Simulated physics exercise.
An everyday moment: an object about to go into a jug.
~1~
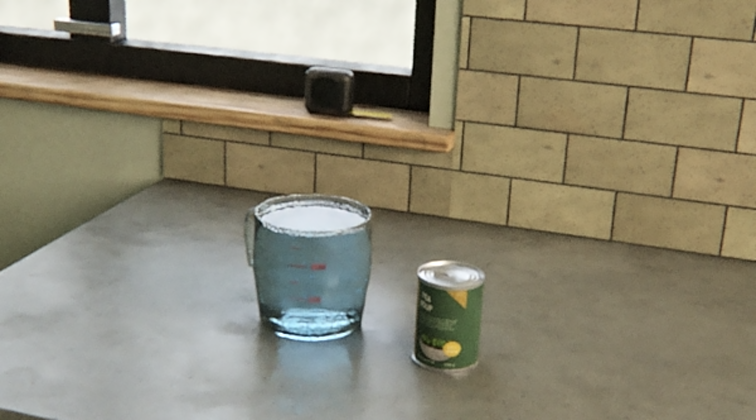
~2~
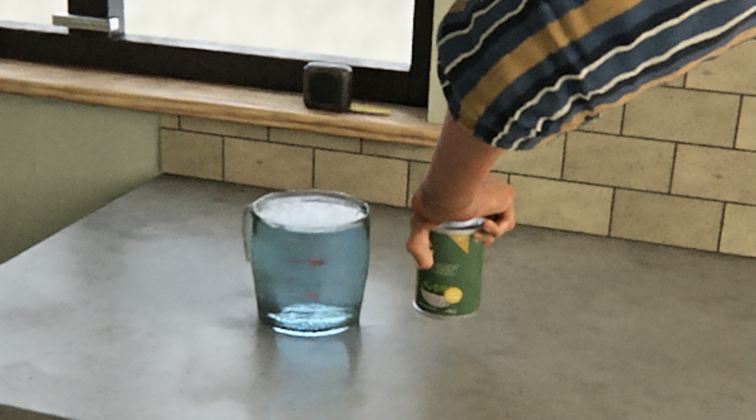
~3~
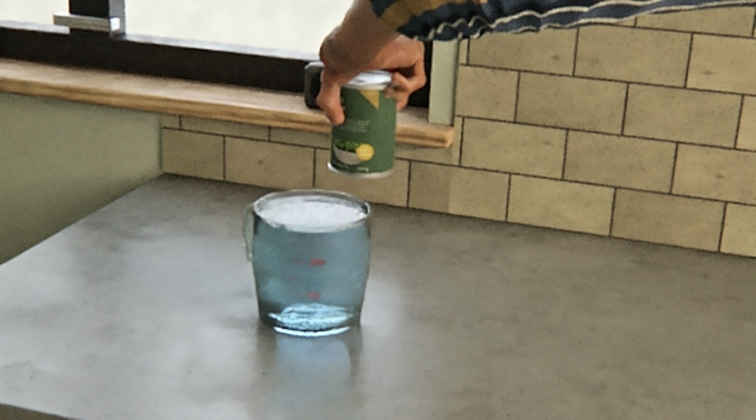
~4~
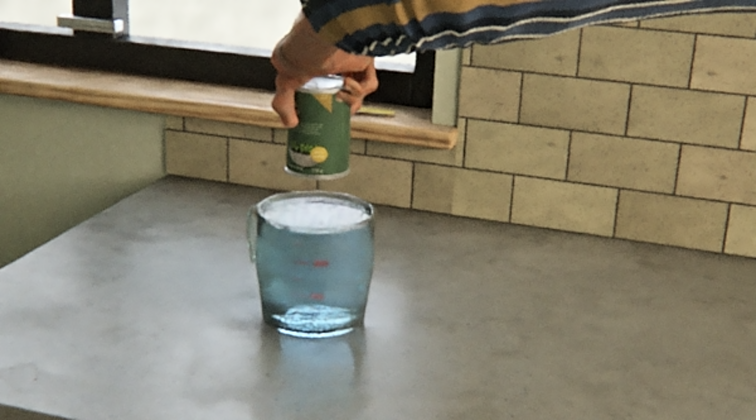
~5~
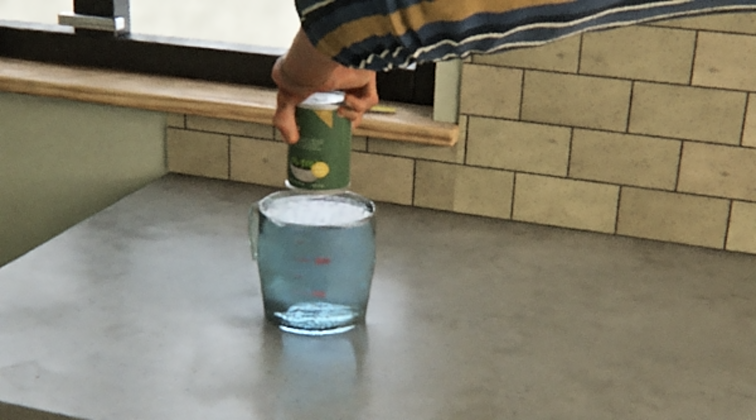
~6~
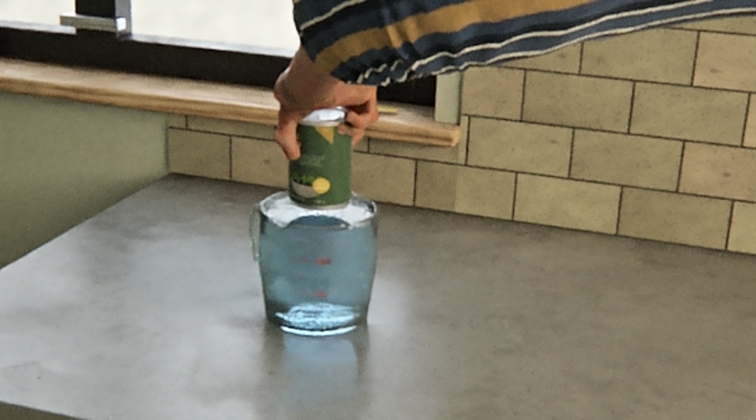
The footage shows a hand in a striped sleeve picking up a green tin of food from a grey countertop, carrying it left over a nearly full glass jug, and lowering it to just above the water's surface.
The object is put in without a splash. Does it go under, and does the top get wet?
It goes to the bottom, and the jug overflows.
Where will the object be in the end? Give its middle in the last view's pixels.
Around (318, 268).
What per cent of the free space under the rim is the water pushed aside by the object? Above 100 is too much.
Close to 450 %.
Next, the tin of food enters the water; the jug is full to the brim; it has run over.
After that, the tin of food goes on down; the jug is full to the brim; it has run over.
Finally, the tin of food has sunk; the jug is full to the brim; it has run over.
